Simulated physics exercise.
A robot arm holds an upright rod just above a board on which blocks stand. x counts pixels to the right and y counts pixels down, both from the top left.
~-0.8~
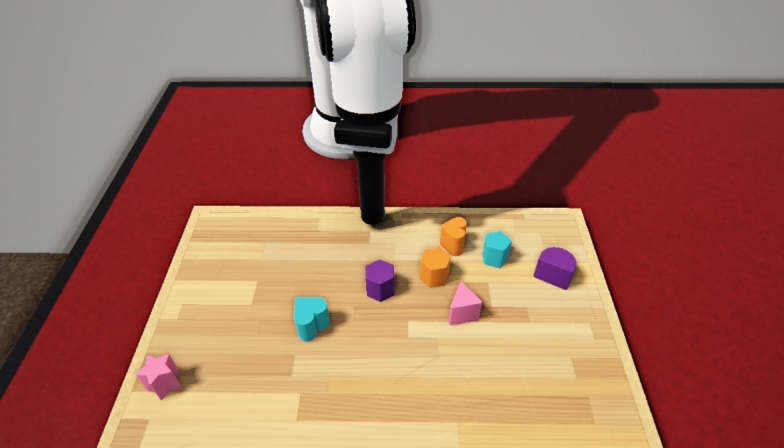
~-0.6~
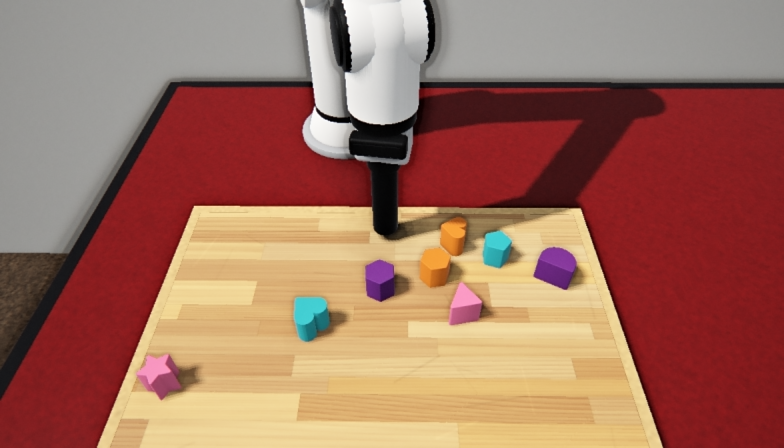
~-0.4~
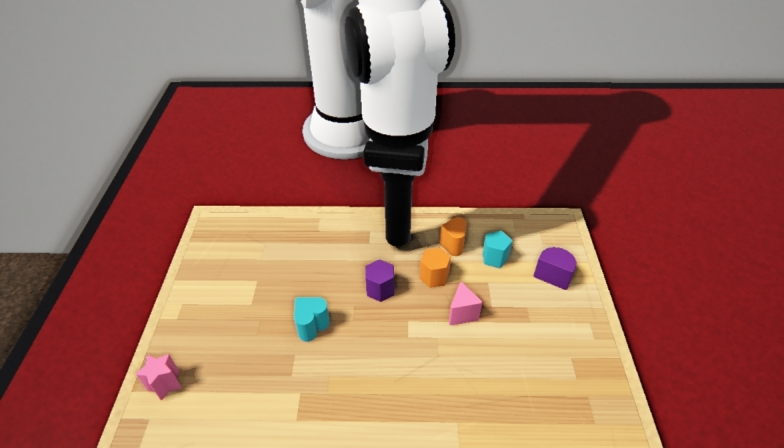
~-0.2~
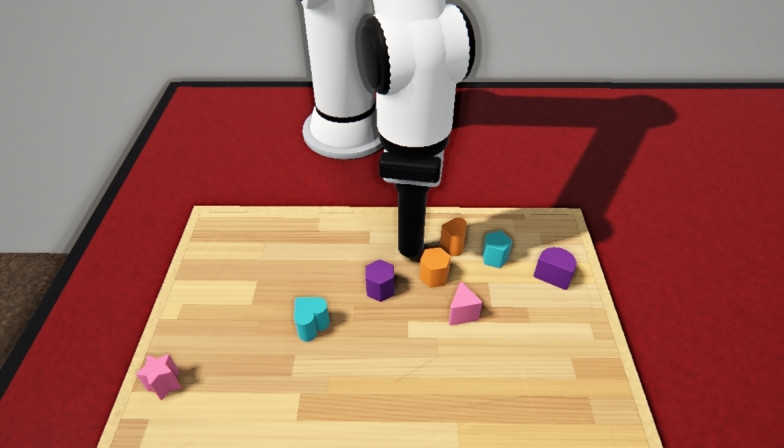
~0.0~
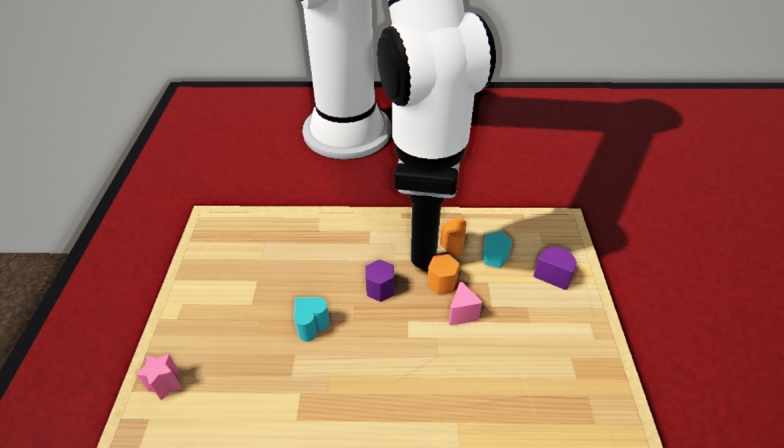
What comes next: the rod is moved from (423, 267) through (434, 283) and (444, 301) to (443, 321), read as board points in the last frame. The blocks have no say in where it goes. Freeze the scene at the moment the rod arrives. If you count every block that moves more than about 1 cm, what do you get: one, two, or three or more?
My prediction: Two blocks.
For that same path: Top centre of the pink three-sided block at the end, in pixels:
The top centre is at (484, 310).
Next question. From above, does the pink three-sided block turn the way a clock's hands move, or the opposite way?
Twists clockwise.
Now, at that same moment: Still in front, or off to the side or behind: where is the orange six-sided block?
I'd say it has come free.
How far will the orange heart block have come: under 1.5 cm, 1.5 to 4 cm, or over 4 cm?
Final distance: Less than 1.5 cm.
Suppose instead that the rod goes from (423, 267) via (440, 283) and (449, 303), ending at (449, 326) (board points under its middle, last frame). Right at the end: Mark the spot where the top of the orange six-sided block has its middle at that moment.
Answer: (481, 291).
On the path given first. Halfway along, rod at (441, 285); orange six-sided block at (469, 282), turned 50° anticlockwise; pink three-sided block at (475, 303), turned 60° clockwise.
At the end, rod at (444, 314); orange six-sided block at (476, 289), turned 80° anticlockwise; orange heart block in place; pink three-sided block at (484, 310), turned 65° clockwise.
